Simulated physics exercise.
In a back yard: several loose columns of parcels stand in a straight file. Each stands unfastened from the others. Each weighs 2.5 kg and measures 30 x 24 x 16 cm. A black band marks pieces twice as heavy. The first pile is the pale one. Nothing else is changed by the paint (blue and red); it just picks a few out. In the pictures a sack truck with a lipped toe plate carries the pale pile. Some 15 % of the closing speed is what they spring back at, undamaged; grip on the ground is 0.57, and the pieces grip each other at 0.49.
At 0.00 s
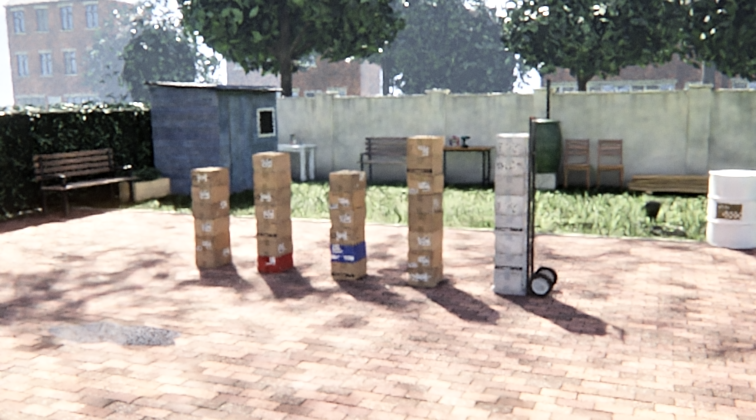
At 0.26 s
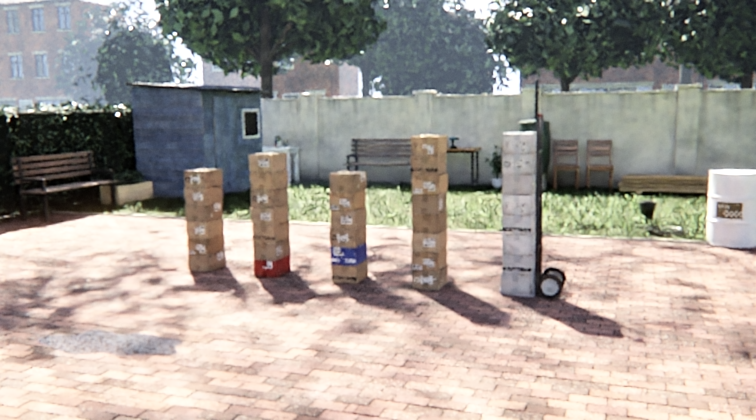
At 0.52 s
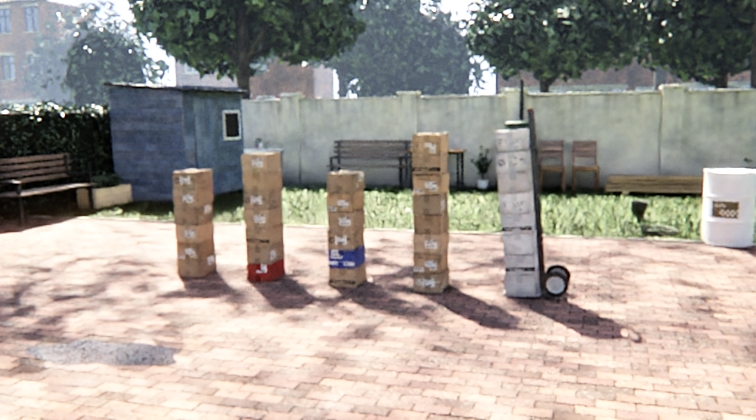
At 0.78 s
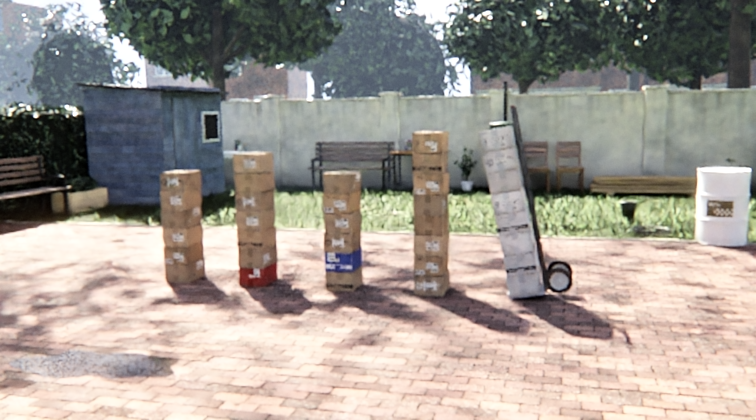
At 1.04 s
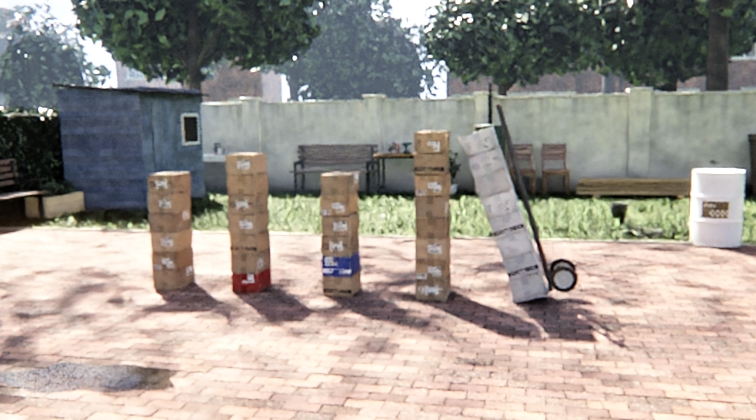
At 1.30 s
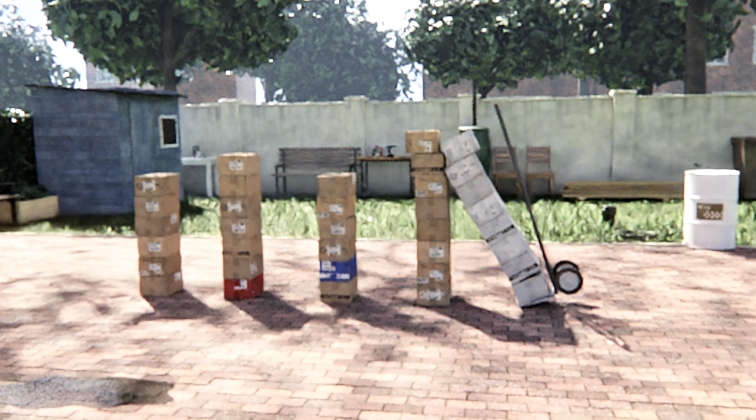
We see five separate columns of parcels lined up in a back yard as a sack truck tilts leftward with the pale column, which leans away from its frame and meets the neighboring brown column, shifting that column's upper parcels left.
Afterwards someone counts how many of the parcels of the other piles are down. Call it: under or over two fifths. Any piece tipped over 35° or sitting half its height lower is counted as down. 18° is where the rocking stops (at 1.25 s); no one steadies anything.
Over.
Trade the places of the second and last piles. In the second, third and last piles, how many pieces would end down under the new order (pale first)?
Count of fallen pieces - second: 5; third: 6; last: 8.
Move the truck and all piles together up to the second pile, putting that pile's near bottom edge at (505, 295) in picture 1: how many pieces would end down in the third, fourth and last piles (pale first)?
Third 5, fourth 0, last 0.
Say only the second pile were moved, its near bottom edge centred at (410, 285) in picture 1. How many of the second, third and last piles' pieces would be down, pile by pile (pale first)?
Then, pile by pile: Second 7, third 5, last 6.
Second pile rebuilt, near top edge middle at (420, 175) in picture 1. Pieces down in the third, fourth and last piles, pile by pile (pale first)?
Counts down - third: 6; fourth: 7; last: 5.
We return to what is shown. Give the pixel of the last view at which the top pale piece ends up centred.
Look for the top piece around pixel (369, 238).
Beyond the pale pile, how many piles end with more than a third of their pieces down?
4.
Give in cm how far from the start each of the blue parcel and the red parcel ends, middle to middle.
Distances: Blue 40, red 10 (cm).
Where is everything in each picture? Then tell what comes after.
In the first picture (we follow the side turned to the camera; the camera moves round a little), truck frame (530, 154) 0° forward; blue parcel (342, 254); red parcel (267, 265); no other piece has moved.
In the second picture, truck frame (538, 152) 1° forward; red parcel (264, 269).
In the third picture, truck frame (532, 148) 5° forward, top of the pale pile leaning 5°; blue parcel (341, 259); no other piece has moved.
In the fourth picture, truck frame (519, 144) 11° forward, top of the pale pile leaning 11°; blue parcel (338, 263); no other piece has moved.
In the fifth picture, truck frame (509, 144) 16° forward, top of the pale pile leaning 19°; blue parcel (337, 267); no other piece has moved.
In the sixth picture, truck frame (509, 144) 18° forward, top of the pale pile leaning 28°; blue parcel (334, 272); red parcel (237, 289); 3 stirred so far.
Around 1.86 s, 8 of the pale pile down; none of the 27 other parcels down, 8 disturbed.
Around 2.34 s, 8 of the pale pile down; 10 of the 27 other parcels down; blue parcel tipped 33°.
Around 3.24 s, 8 of the pale pile down; 27 of the 27 other parcels down; blue parcel tipped 44°, 10 cm lower; red parcel tipped 44°.
Finally (4.3 s), 8 of the pale pile down; 27 of the 27 other parcels down; blue parcel tipped 44°, 10 cm lower; red parcel tipped 44°. That is 100 per cent. Seen by the last camera, middles, blue parcel near (297, 280), red parcel near (231, 277).
